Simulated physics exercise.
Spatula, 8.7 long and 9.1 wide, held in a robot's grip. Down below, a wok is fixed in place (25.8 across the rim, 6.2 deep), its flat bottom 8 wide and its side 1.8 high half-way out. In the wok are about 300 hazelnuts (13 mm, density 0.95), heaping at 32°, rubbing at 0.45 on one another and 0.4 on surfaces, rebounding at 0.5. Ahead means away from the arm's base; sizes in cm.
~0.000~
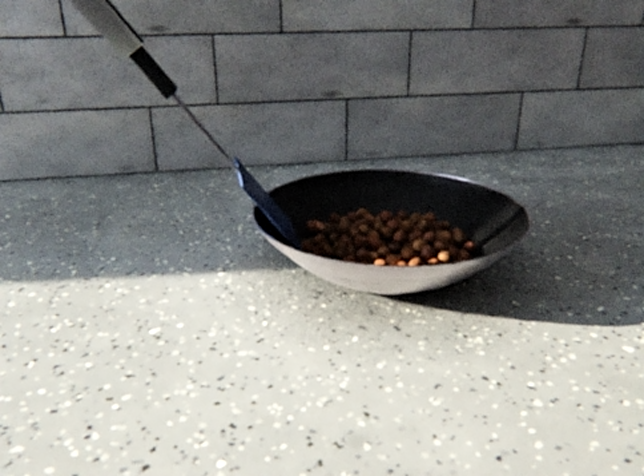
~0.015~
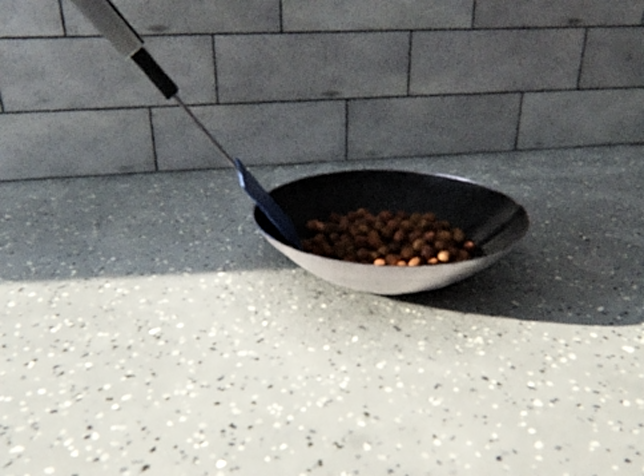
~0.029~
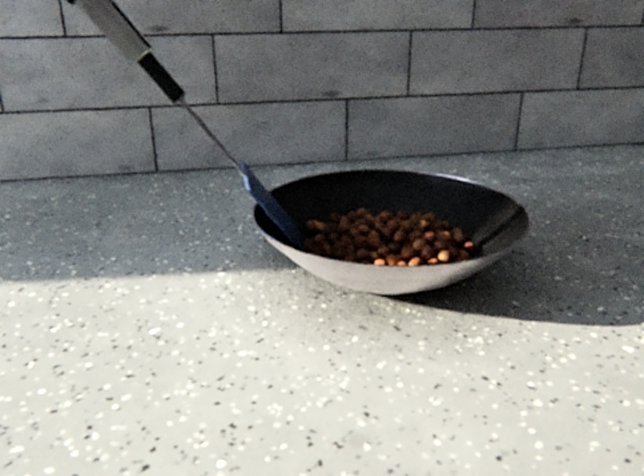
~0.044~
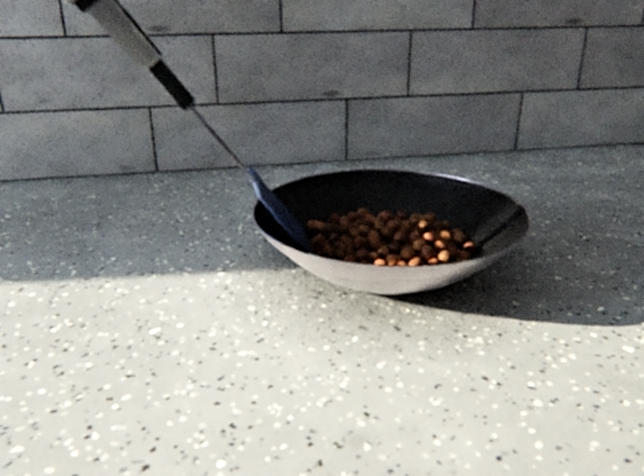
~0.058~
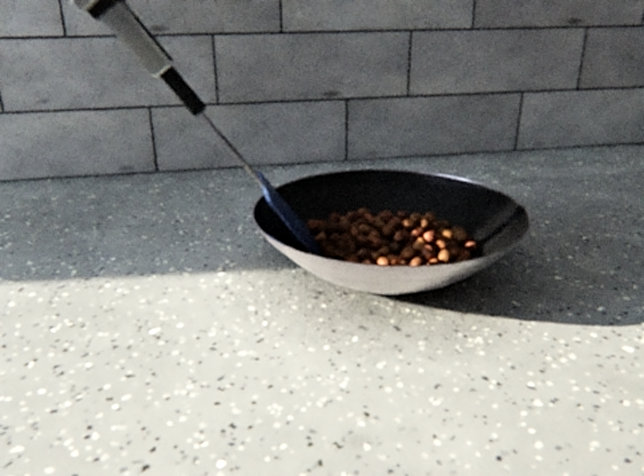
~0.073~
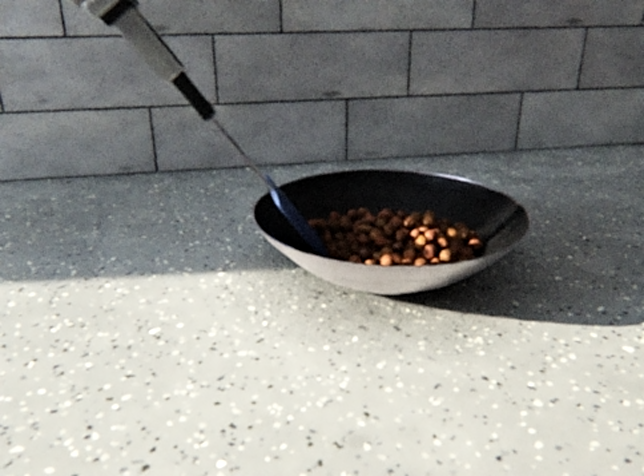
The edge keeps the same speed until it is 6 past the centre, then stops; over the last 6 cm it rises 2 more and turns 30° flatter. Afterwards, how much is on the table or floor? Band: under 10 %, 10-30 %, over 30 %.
Under 10 %.
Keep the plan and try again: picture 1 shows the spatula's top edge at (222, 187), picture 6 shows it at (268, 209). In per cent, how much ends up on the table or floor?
Around 10 per cent finishes on the table or floor.
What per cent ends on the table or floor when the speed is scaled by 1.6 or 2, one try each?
Around 15 per cent, then around 25 per cent, would end on the table or floor.
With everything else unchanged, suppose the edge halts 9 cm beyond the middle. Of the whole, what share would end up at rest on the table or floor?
In that case about 35 percent ends on the table or floor.
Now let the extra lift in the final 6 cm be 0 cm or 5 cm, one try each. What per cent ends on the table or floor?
You'd get some 10 per cent with the first setting and some 5 per cent with the second.
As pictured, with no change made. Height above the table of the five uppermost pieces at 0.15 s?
5 cm.
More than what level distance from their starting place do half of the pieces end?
Distance: Near 5 cm.
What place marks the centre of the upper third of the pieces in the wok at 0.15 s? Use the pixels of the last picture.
I'd point to about (431, 231).
After 0.15 s, sloping 54°, highest piece 5 above the table; 297 in the wok.
After 0.23 s, sloping 41°, highest piece 6 above the table; 297 in the wok.
After 0.47 s, sloping 24°, highest piece 7 above the table; 294 in the wok, 1 on the table or floor, 2 on the blade or in flight.
After 1.52 s, sloping 24°, highest piece 7 above the table; 293 in the wok, 4 on the table or floor.
At rest, 293 in the wok, 4 on the table or floor. That is 1 % on the table or floor.
